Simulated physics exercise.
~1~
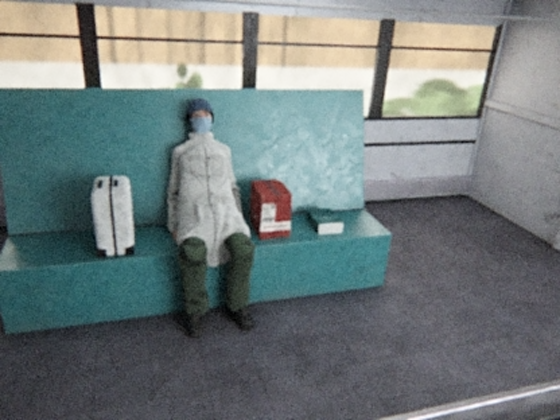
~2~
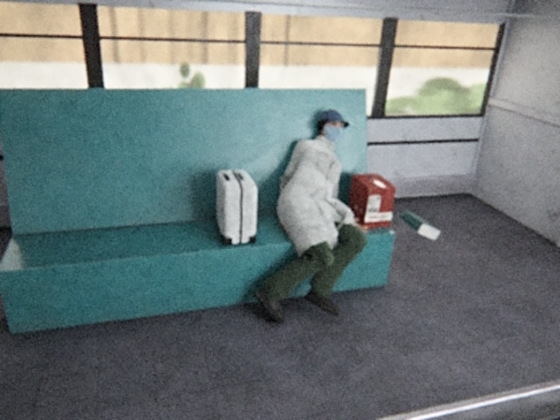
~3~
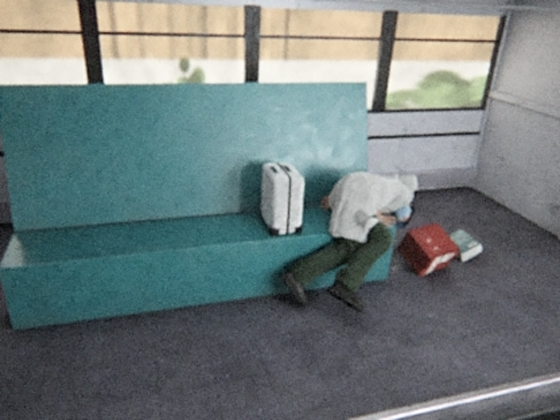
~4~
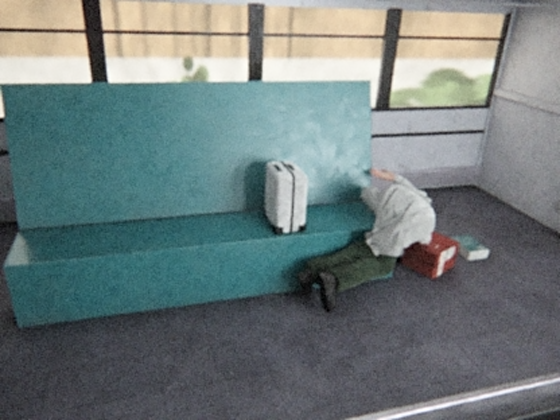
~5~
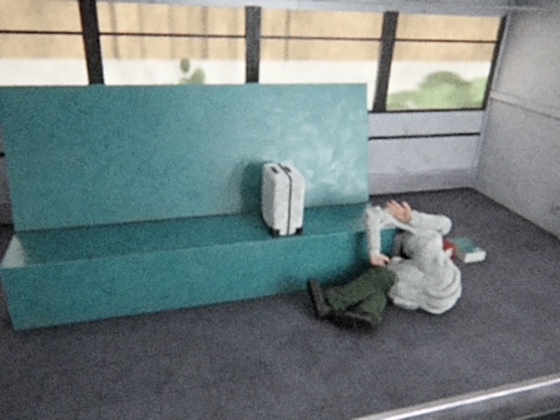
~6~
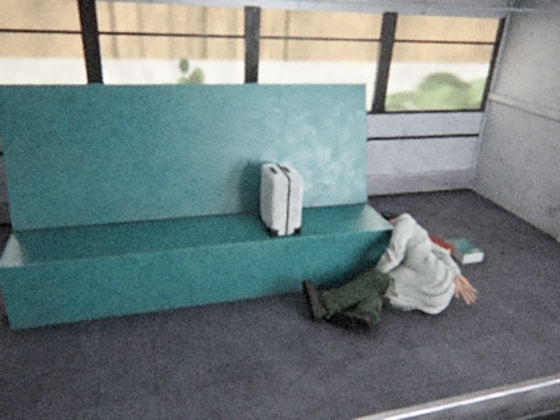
Vehicle interior, masked sleeper sliding right along a teal bench and slumping to the floor beside fallen items, white case staying on.
